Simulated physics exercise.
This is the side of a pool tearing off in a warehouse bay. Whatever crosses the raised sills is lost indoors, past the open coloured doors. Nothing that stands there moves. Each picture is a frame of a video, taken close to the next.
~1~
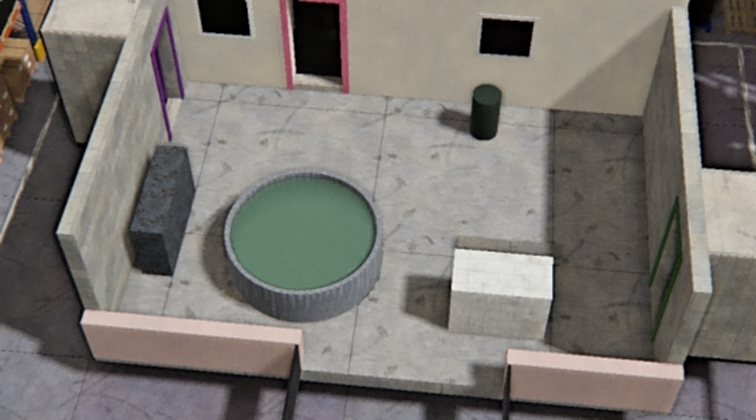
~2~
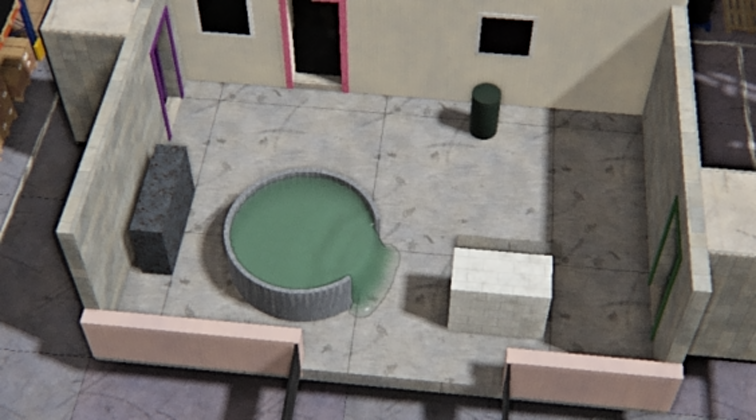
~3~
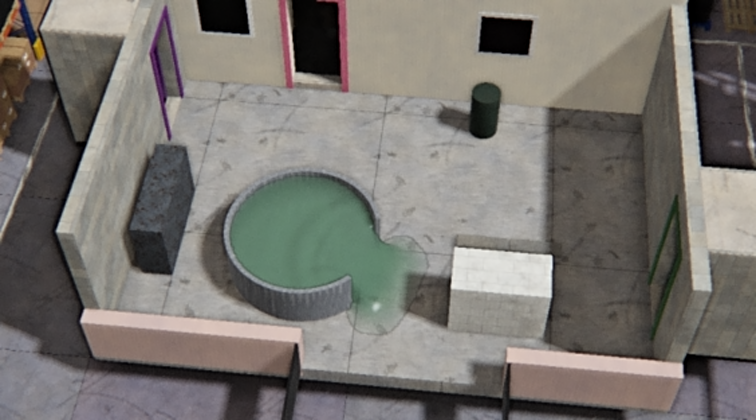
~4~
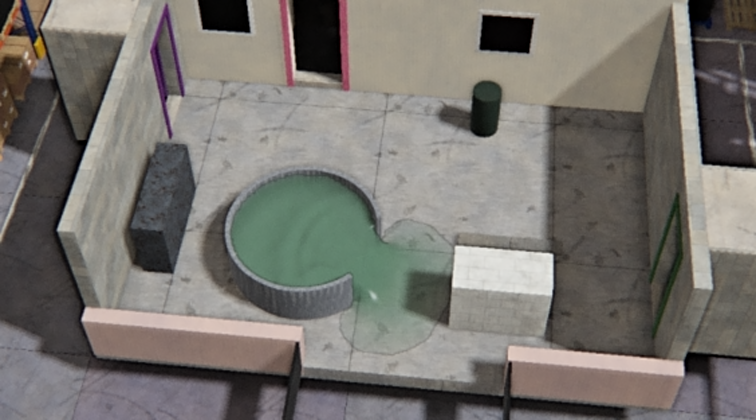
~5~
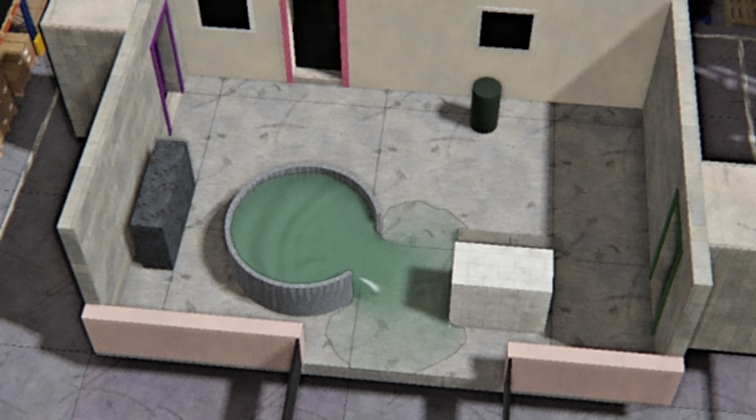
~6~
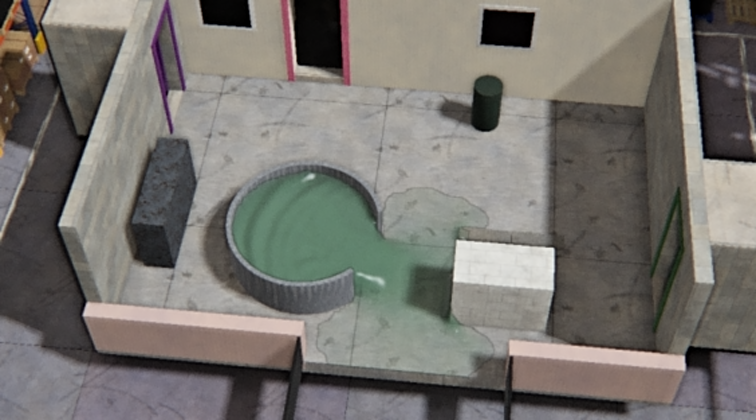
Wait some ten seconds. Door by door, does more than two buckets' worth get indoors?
At the end, the purple door will let through no more than two buckets; the green door will let through over two buckets; the pink door will let through no more than two buckets.
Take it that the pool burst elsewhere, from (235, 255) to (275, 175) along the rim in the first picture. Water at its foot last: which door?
I'd say the one in green.
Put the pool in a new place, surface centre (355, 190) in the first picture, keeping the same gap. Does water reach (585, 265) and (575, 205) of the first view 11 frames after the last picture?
Soaked, soaked.
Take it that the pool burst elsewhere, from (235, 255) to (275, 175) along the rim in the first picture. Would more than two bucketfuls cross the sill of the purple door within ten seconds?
Result - purple overshoots.
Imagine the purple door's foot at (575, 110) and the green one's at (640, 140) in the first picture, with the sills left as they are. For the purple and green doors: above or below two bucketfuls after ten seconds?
Result - the purple one exceeds the limit while the green one exceeds the limit.
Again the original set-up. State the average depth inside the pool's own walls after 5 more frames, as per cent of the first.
Roughly 68 %.
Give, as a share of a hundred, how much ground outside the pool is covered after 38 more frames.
It comes out near 45 percent.
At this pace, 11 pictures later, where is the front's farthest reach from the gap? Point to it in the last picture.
About (640, 190).
A moment on, water covers 20 % of the floor; the purple door not reached, the green door wet at the sill, nothing in, the pink door not reached.
Next, water covers 35 % of the floor; the purple door not reached, the green door over two buckets in, the pink door not reached.
Then, water covers 40 % of the floor; the purple door not reached, the green door far over two buckets in, the pink door not reached.
Later, water covers 45 % of the floor; the purple door not reached, the green door far over two buckets in, the pink door not reached.
In the end, water covers 70 % of the floor; the purple door not reached, the green door far over two buckets in, the pink door wet at the sill, nothing in.
